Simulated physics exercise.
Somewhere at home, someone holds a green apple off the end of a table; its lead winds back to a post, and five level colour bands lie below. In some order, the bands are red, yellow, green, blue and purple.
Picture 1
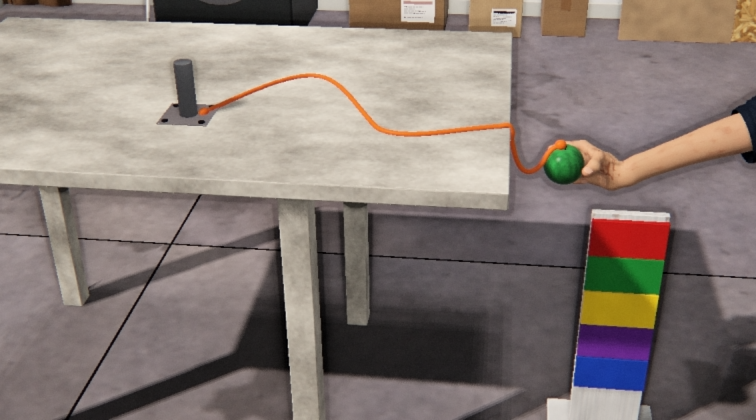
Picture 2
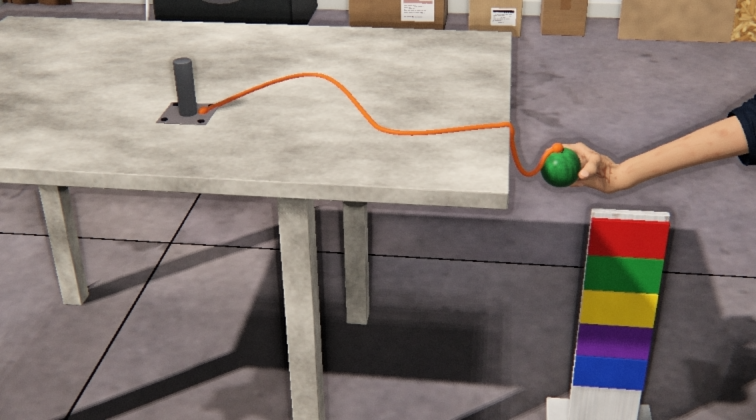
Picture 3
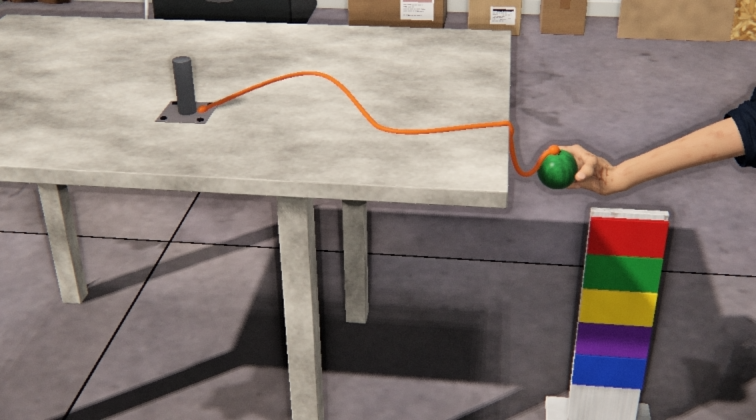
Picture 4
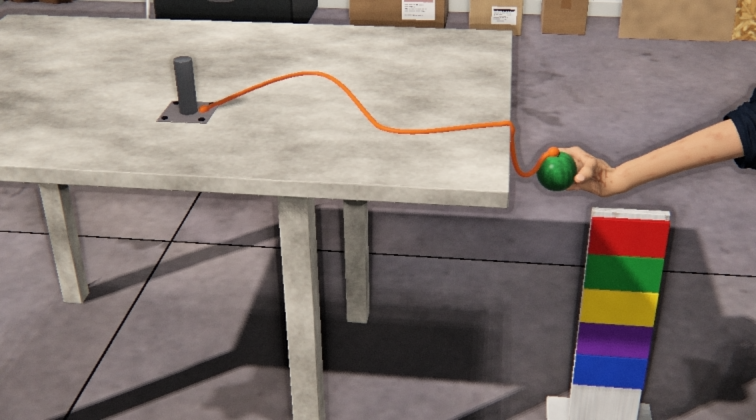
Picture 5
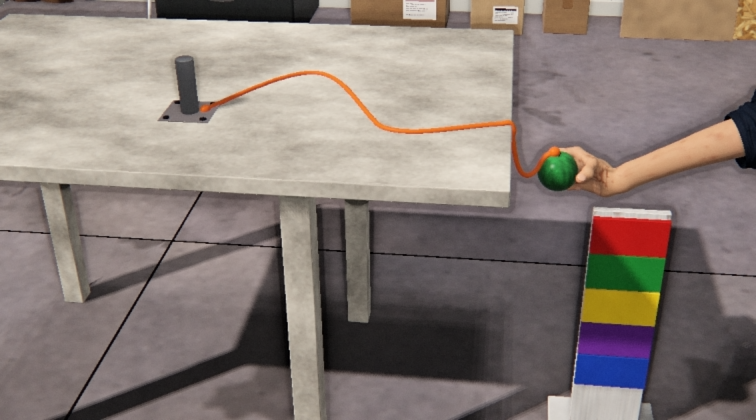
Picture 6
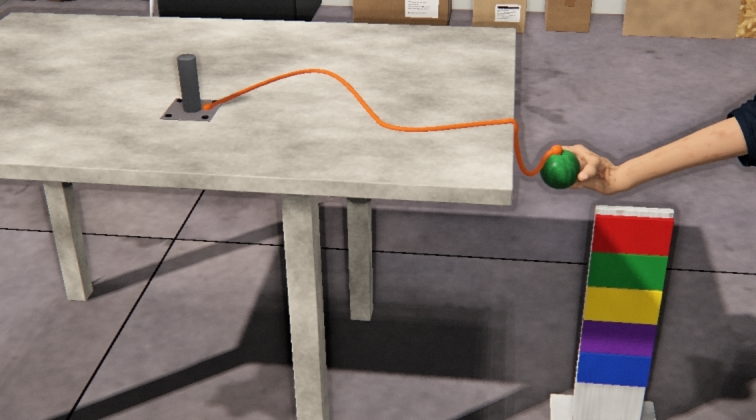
In a room with a concrete floor, a hand held a green ball tied by an orange cord to a post on a table, beside a colour-striped board, and barely moved.
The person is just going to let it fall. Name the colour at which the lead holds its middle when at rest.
Purple.
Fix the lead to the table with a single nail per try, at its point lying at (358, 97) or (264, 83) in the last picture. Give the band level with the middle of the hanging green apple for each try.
In order: Green; yellow.
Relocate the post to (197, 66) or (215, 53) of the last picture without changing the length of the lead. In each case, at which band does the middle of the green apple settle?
It comes out yellow the first time and yellow the second time.
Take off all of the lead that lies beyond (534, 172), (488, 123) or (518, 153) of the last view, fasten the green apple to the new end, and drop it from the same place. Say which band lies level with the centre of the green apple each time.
In that order: Yellow; red; green.
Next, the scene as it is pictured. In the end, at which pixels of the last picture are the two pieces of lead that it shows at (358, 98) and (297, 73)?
The first finishes about (445, 106) and the second about (331, 107).
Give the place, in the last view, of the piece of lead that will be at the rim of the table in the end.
It's the piece you see at (384, 125).
Soon after, apple near (470, 309); level with purple.
Then, apple near (523, 325); level with purple.
At rest, apple near (500, 321); level with purple. Its centre hangs level with the purple band.
